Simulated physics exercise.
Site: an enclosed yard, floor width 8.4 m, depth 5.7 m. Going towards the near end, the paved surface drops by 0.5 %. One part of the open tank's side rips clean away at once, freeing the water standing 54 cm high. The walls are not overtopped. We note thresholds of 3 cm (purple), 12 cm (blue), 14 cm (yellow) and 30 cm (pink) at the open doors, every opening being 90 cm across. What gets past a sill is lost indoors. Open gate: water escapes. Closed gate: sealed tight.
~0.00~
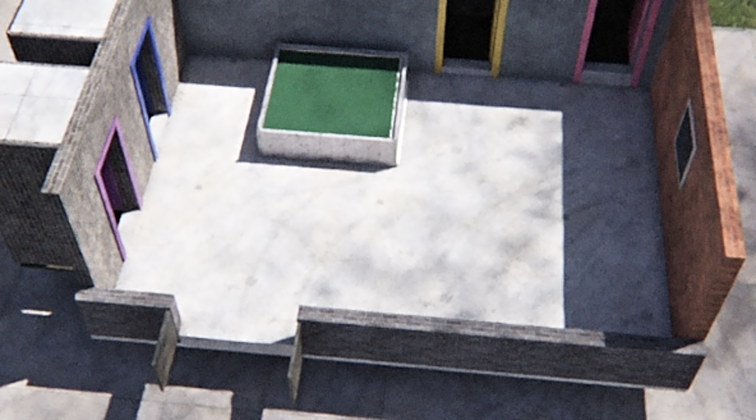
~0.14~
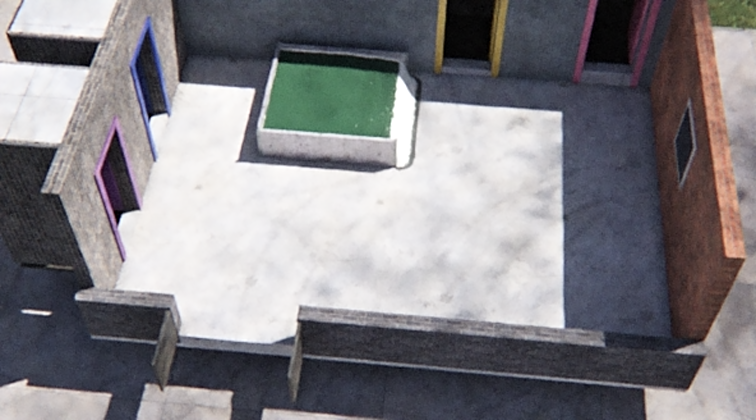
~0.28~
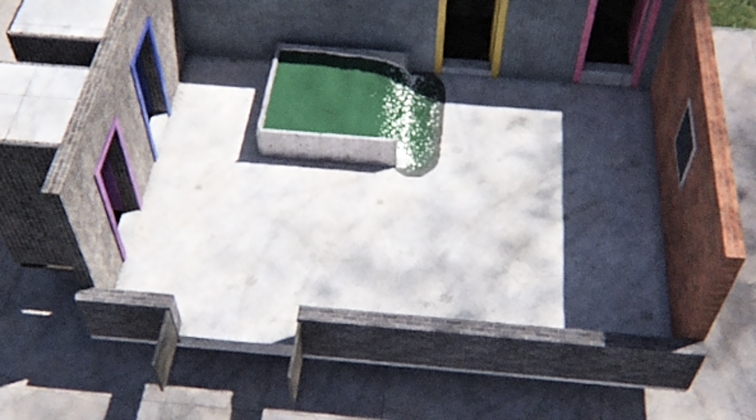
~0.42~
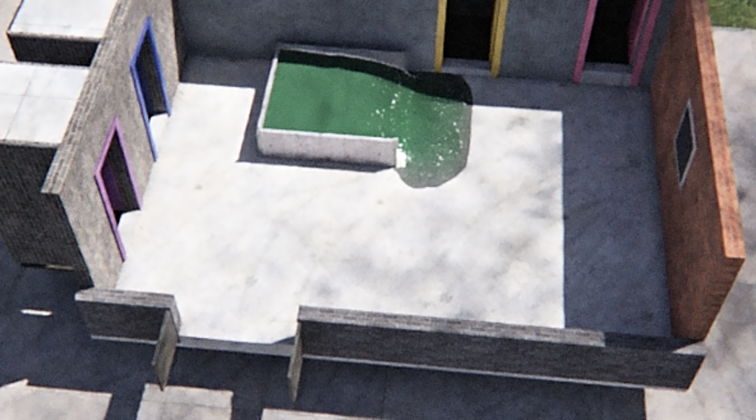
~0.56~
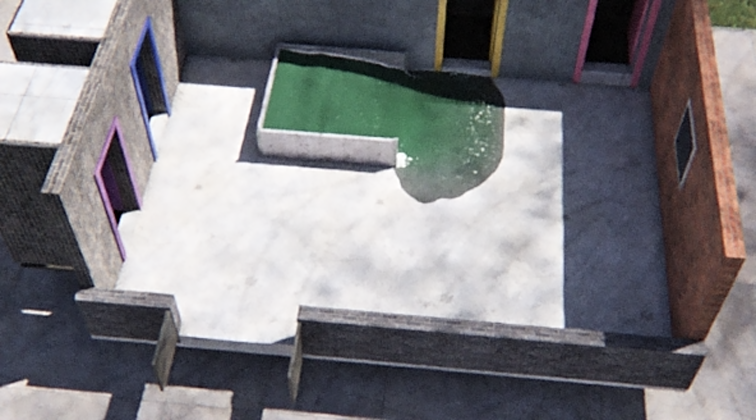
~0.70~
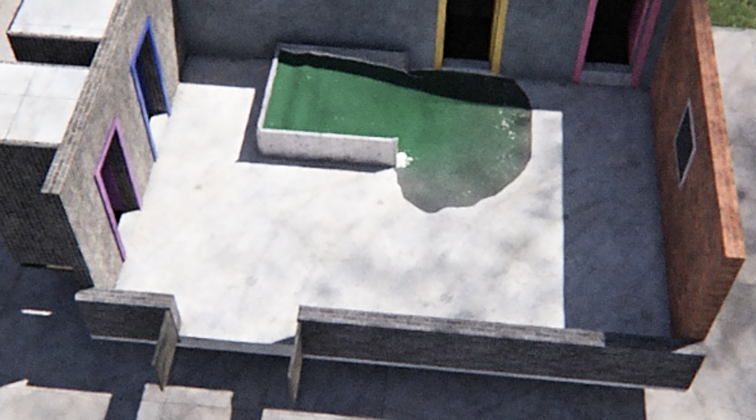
Walled yard with a raised tank of green water, its right side giving way and water spreading across the pale paving.
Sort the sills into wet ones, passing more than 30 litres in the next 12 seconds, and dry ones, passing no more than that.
Purple door: Wet; blue door: Dry; yellow door: Dry; pink door: Dry.
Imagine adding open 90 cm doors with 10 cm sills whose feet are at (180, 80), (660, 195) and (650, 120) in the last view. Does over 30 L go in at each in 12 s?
Less, more, more.
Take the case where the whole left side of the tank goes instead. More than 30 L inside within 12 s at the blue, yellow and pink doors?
At blue the amount is higher than the mark, at yellow it is beneath the mark, and at pink it is beneath the mark.
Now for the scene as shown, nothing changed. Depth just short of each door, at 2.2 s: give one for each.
Depths in centimetres - purple: 0, blue: 0, yellow: 16, pink: 9.
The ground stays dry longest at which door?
The answer is the blue door.
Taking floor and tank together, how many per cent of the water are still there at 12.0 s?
Roughly 94 in a hundred.
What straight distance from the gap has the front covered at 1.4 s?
About 4.4 m.
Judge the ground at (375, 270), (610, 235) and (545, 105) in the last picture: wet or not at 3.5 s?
Point 1: Unreached; point 2: Reached; point 3: Reached.
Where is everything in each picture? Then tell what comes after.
Still water, 54 cm deep, in the open tank at (335, 94), in the first picture.
Water pours out at (399, 112) and has run 1.0 m, to (403, 166); typically 10 cm deep outside, 54 cm at the open tank's back, in the second picture.
Water pours out at (399, 114) and has run 1.2 m, to (416, 172); typically 10 cm deep outside, 54 cm at the open tank's back, in the third picture.
The front is at (434, 182), 1.5 m from the gap at (399, 115); 2.7 m2 of floor is under water; 54 cm left at the back of the open tank, in the fourth picture.
Water pours out at (399, 115) and has run 1.9 m, to (485, 175); typically 7 cm deep outside, 54 cm at the open tank's back, in the fifth picture.
The front is at (525, 156), 2.3 m from the gap at (399, 115); 5.6 m2 of floor is under water; 51 cm left at the back of the open tank, in the sixth picture.
After 1.4 s water covers 30 % of the floor and is deepest (24 cm) near (405, 147); purple door not reached, blue door not reached, yellow door 16 cm at the sill, 0 L in, pink door 5 cm at the sill, 0 L in.
After 2.2 s water covers 40 % of the floor and is deepest (35 cm) near (646, 104); purple door not reached, blue door not reached, yellow door 16 cm at the sill, 2 L in, pink door 9 cm at the sill, 0 L in.
After 3.5 s water covers 45 % of the floor and is deepest (29 cm) near (667, 365); purple door not reached, blue door not reached, yellow door 11 cm at the sill, 4 L in, pink door 23 cm at the sill, 0 L in.
After 7.0 s water covers 70 % of the floor and is deepest (17 cm) near (655, 363); purple door not reached, blue door not reached, yellow door 7 cm at the sill, 4 L in, pink door 7 cm at the sill, 0 L in.
After 12.0 s water covers 95 % of the floor and is deepest (10 cm) near (138, 219); purple door 9 cm at the sill, 78 L in, blue door 6 cm at the sill, 0 L in, yellow door 3 cm at the sill, 4 L in, pink door 2 cm at the sill, 0 L in.
